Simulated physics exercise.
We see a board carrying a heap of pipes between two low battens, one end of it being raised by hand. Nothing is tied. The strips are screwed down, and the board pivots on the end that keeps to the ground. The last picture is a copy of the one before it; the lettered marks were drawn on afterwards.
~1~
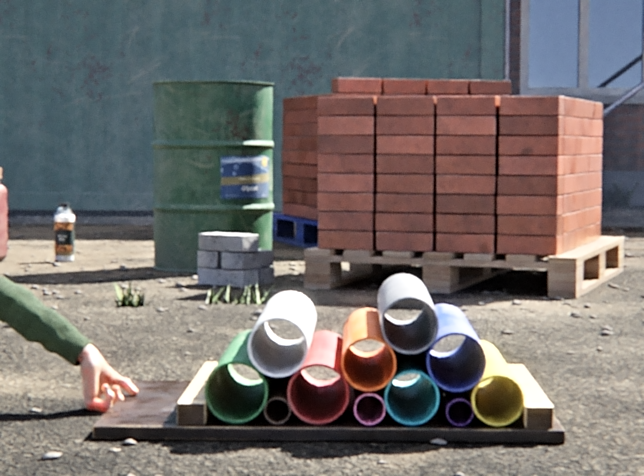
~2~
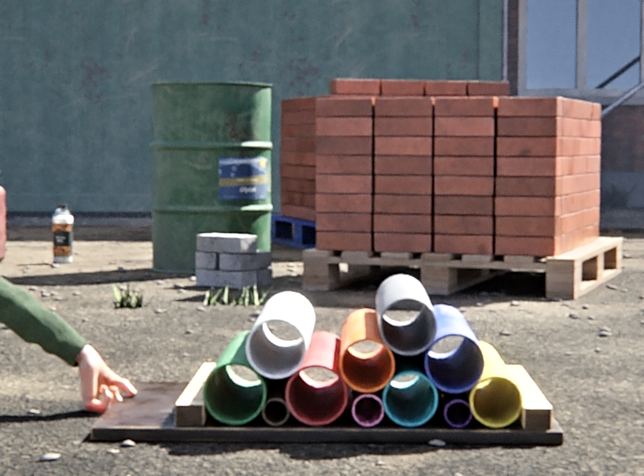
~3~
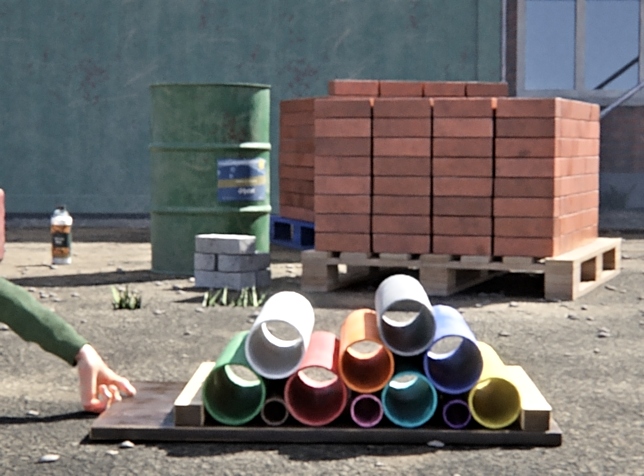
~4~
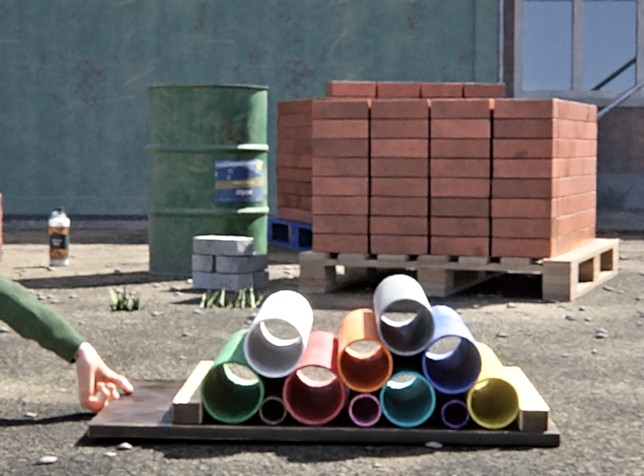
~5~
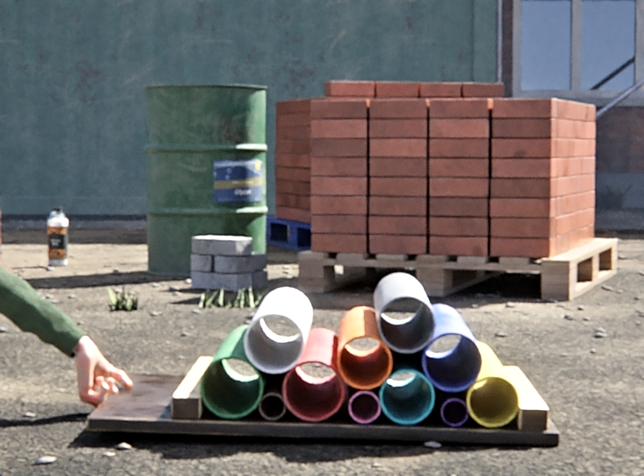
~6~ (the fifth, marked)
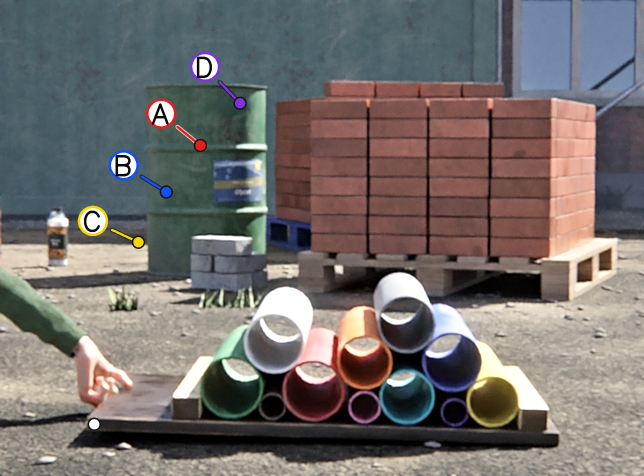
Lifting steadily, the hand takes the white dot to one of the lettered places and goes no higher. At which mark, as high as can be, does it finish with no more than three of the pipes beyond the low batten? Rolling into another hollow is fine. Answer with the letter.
No higher than A.
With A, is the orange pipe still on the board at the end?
The orange pipe: Yes.
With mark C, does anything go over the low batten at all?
At C: No.
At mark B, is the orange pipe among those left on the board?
Yes, with B.
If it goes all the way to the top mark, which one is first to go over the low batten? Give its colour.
The blue one.
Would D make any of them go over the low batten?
At D: Yes.
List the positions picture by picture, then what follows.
The first picture shows pink pipe (370, 409); turquoise pipe (412, 398); purple pipe (460, 412).
The second picture shows purple pipe (458, 413); yellow pipe (496, 401).
The third picture shows board (328, 400); green pipe (233, 393); brown pipe (275, 412); red pipe (316, 395).
The fourth picture shows board (326, 399); green pipe (232, 392); brown pipe (273, 411); purple pipe (455, 414).
The fifth picture shows board (326, 396); green pipe (231, 387); brown pipe (272, 407).
On the marked copy, A at (201, 145); B at (166, 192); C at (139, 242); D at (240, 104); the white dot at (94, 424).
Taking A. A third of the way, board at 21°.
Two thirds of the way, board at 39°.
When it is over, board at 39°, two over the low batten (blue, grey).
As for the rest, B one over the low batten (blue); C none over the low batten; D four over the low batten (orange, blue, white, grey).
